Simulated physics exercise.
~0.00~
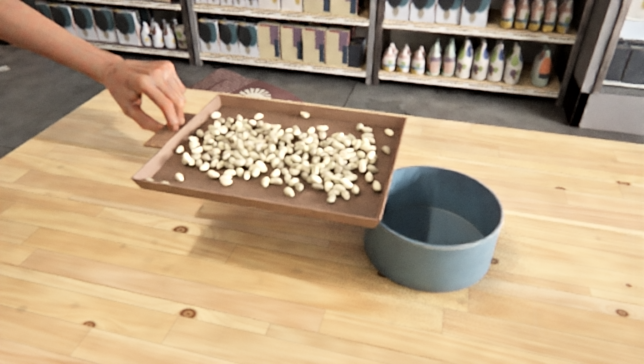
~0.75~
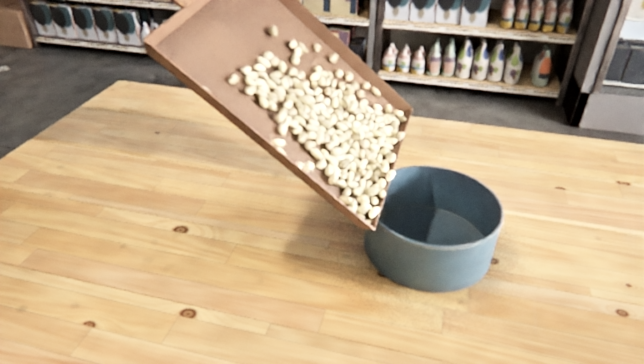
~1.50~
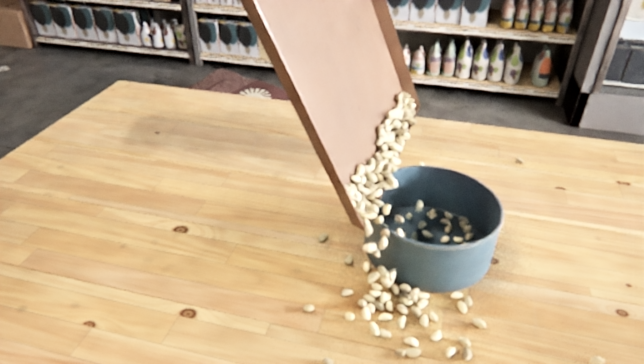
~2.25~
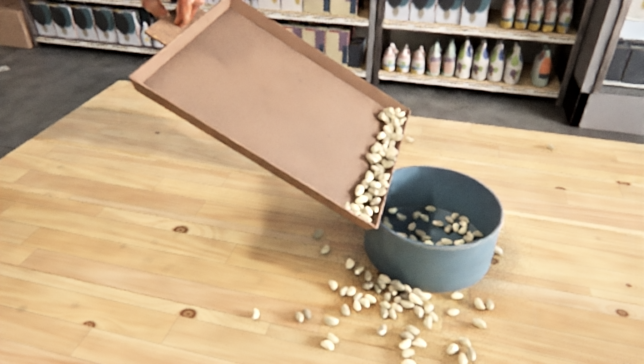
White beans slide off a tilted tray, some into a pot, some onto the table.
